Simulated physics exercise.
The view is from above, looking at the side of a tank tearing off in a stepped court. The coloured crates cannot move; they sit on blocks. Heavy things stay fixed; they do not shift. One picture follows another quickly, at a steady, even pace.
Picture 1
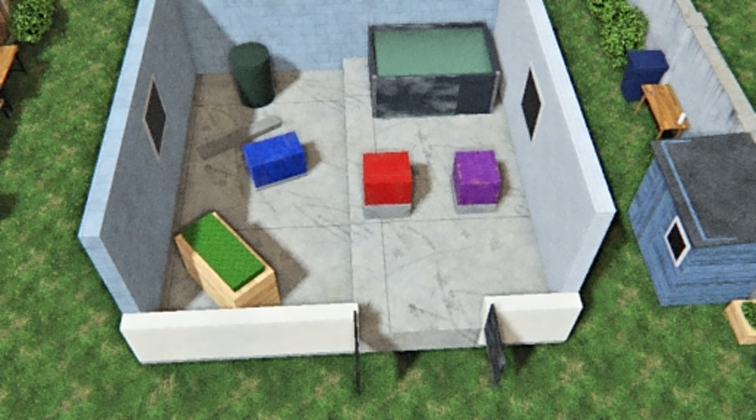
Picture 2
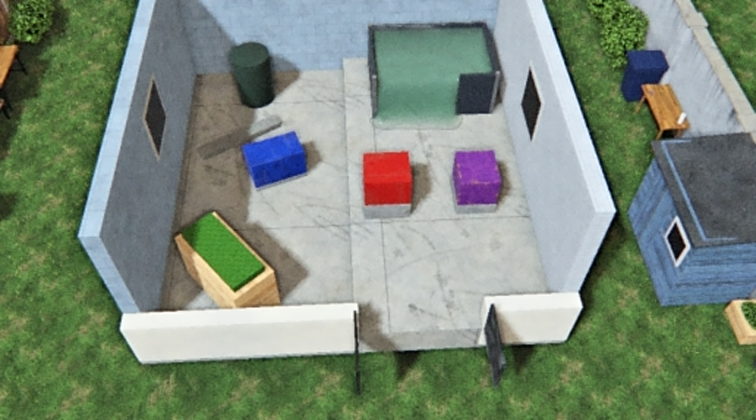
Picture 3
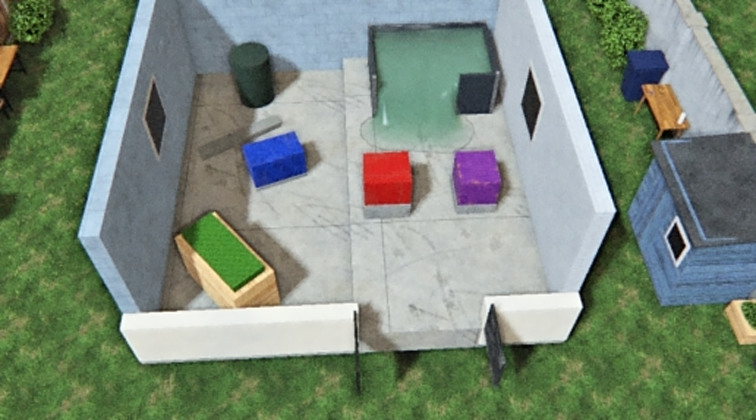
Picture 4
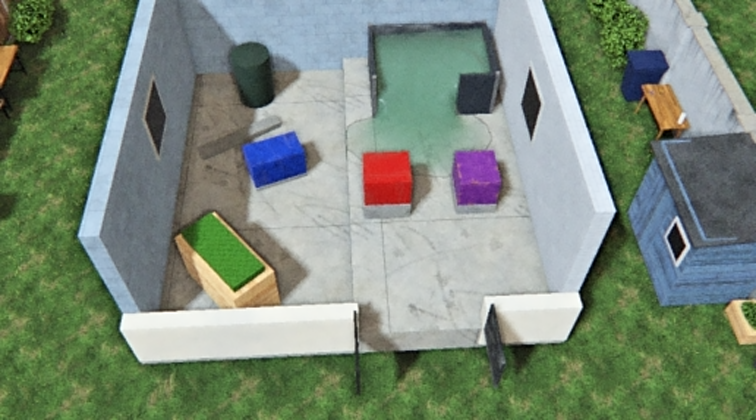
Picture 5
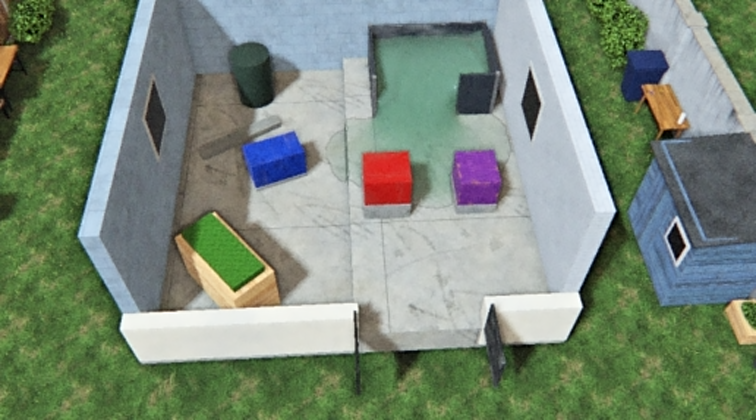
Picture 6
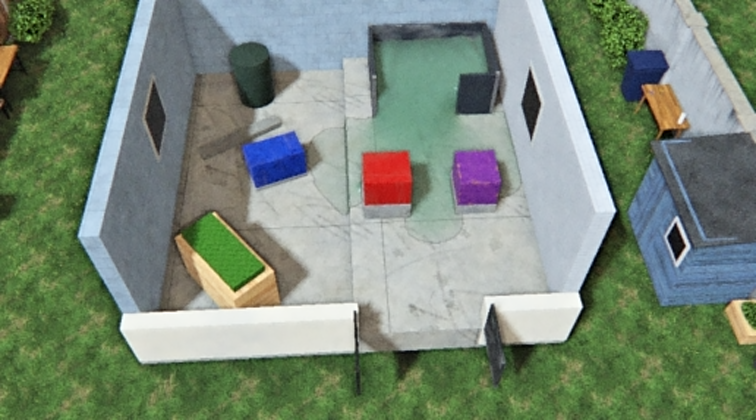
In a walled court seen from above, a dark tank of still green water stands at the back behind red and purple boxes on blocks. Its near side tears open and water pours out across the pale floor, spreading around the boxes and between them toward the front, while the boxes stay put.
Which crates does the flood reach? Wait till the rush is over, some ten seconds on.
The blue crate is reached; the purple crate is reached; the red crate is reached.
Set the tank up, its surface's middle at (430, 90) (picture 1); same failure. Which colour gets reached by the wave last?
Last of all, it's the one in blue.
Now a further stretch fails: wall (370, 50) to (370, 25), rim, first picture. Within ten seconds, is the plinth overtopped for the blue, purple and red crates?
The blue crate is flooded; the purple crate never gets wet; the red crate never gets wet.
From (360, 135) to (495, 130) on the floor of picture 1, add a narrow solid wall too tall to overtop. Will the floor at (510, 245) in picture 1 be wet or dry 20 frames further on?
At that place: Under water.
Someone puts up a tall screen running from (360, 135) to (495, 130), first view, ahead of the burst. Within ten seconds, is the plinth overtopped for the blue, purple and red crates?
Result: Blue gets reached, purple is left alone, red is left alone.
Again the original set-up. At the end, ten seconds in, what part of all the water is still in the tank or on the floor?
Some 68 per cent has not gone.
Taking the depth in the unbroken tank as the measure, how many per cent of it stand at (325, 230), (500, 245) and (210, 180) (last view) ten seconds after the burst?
Respectively 10, 4 and 8 per cent.
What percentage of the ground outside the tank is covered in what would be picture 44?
That comes to about 90 per cent.
A moment on, water covers 40 % of the floor; the blue crate water round its plinth, the purple crate water round its plinth, the red crate water round its plinth.
Next, water covers 60 % of the floor; the blue crate water round its plinth, the purple crate water round its plinth, the red crate water round its plinth.
Then, water covers 75 % of the floor; the blue crate water round its plinth, the purple crate water round its plinth, the red crate water round its plinth.
Later, water covers 90 % of the floor; the blue crate water round its plinth, the purple crate water round its plinth, the red crate water round its plinth.
In the end, water covers 90 % of the floor; the blue crate was topped, the purple crate was topped, the red crate was topped.
